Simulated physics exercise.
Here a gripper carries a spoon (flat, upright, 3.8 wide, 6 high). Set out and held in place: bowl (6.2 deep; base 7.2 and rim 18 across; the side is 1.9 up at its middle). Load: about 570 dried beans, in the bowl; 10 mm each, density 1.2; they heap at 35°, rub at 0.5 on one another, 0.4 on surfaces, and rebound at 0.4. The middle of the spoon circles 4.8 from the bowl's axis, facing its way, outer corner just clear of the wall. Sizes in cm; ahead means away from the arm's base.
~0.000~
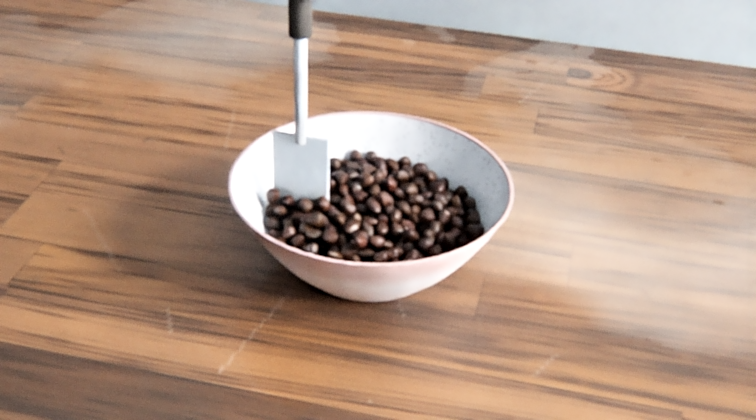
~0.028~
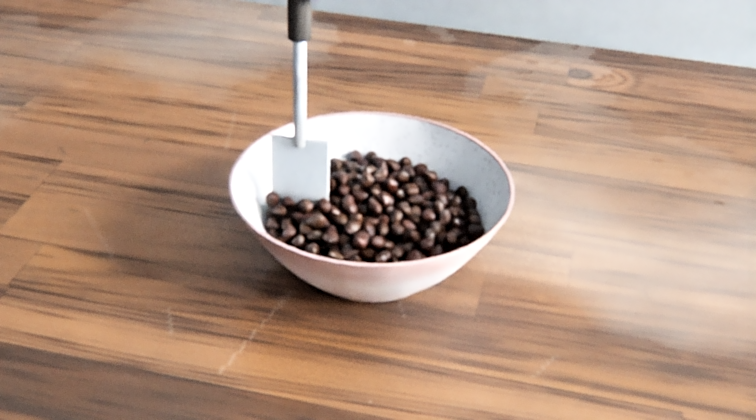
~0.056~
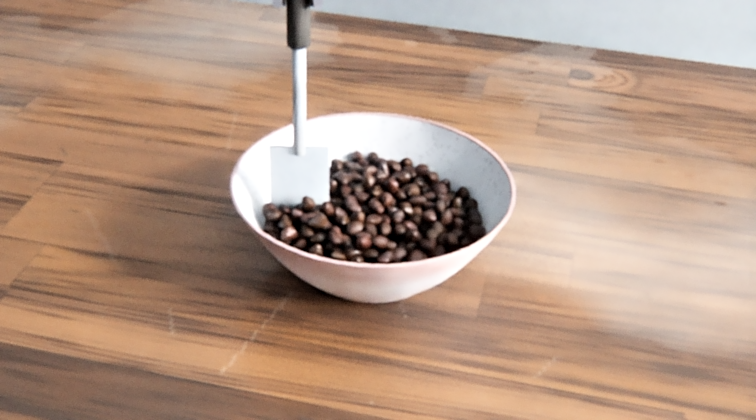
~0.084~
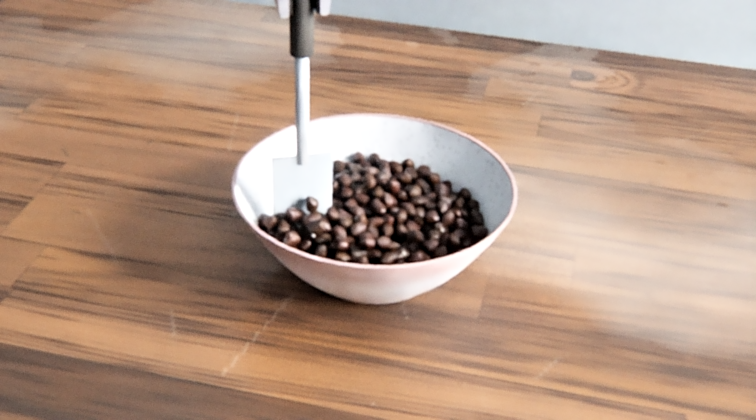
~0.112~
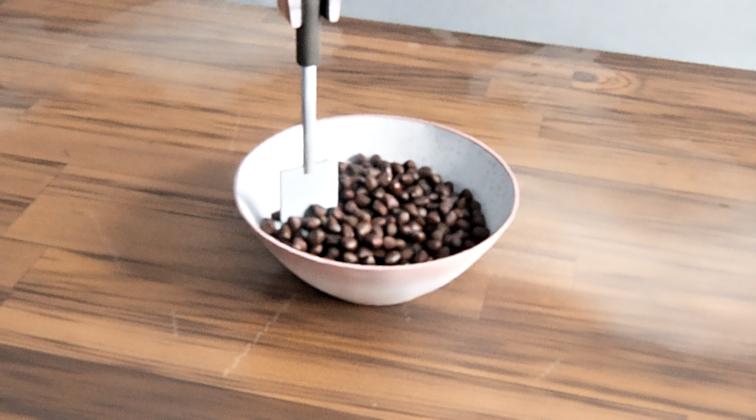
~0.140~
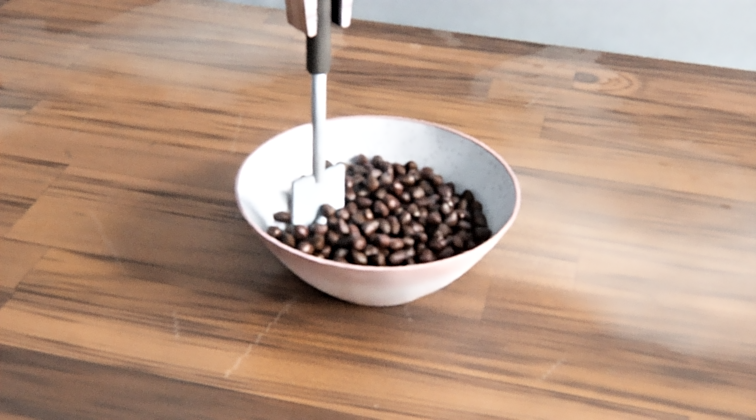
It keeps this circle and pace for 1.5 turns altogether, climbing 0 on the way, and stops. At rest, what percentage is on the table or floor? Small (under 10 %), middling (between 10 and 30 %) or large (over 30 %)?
A middling share, between 10 and 30 %, ends on the table or floor.
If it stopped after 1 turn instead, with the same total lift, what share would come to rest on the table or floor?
Then about 15 per cent.
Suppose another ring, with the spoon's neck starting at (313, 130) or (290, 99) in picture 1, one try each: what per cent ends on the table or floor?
Some 20 and 10 per cent.
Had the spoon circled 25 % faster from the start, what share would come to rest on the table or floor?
Then about 30 per cent.
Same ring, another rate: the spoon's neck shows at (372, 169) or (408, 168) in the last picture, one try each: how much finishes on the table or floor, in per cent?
About 40 and 45 per cent.
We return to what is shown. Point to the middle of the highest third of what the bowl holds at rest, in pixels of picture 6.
Around (435, 200).
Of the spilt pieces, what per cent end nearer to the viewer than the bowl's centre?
Some 50 per cent.
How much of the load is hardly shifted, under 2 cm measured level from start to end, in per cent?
Roughly 25 per cent.
After 0.58 s, 244° round, highest piece 8 above the table; 530 in the bowl, 28 on the table or floor, 9 in flight or on the tool.
After 1.03 s, 75° round, highest piece 9 above the table; 474 in the bowl, 85 on the table or floor, 8 in flight or on the tool.
After 1.45 s, 180° round, highest piece 7 above the table; 443 in the bowl, 124 on the table or floor.
After 2.15 s, 180° round, highest piece 7 above the table; 443 in the bowl, 124 on the table or floor.
In the end, 443 in the bowl, 124 on the table or floor. That is 22 % on the table or floor.
